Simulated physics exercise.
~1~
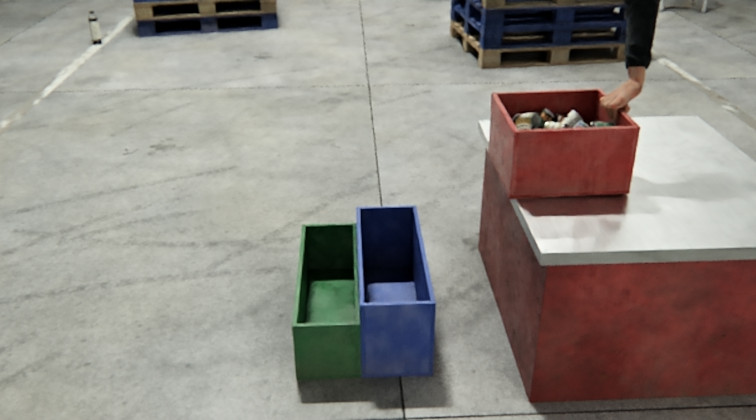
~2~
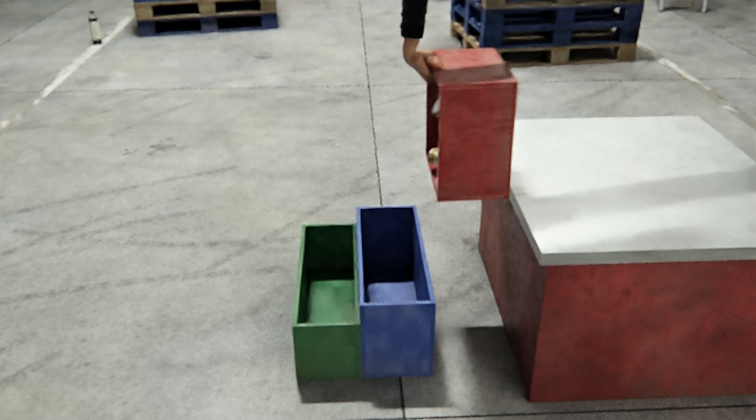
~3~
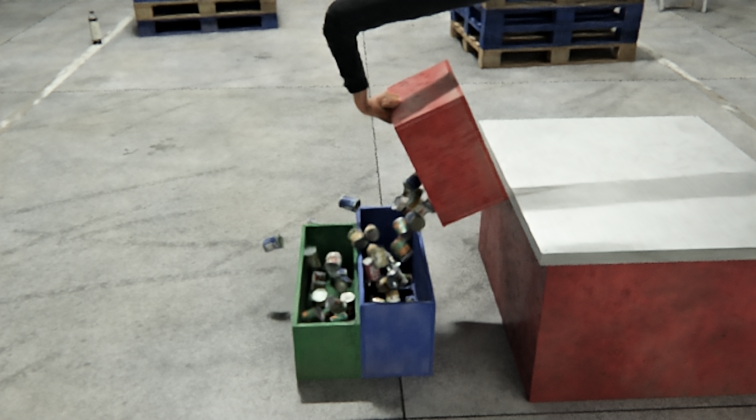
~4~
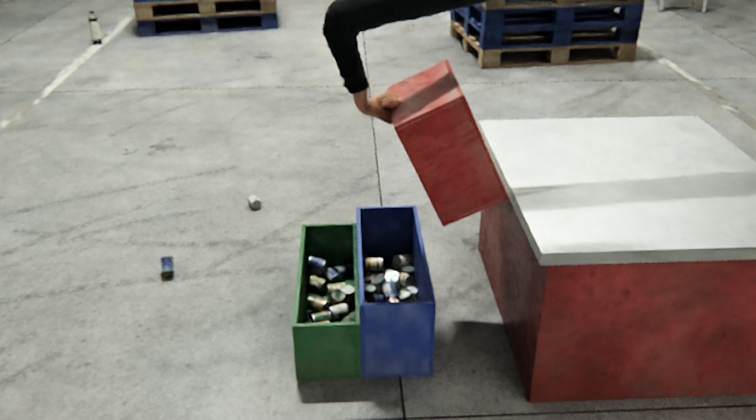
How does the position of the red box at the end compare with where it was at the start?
It starts on top of the bench near its left edge, and it ends further to the left, held tilted off that edge beside the bench.
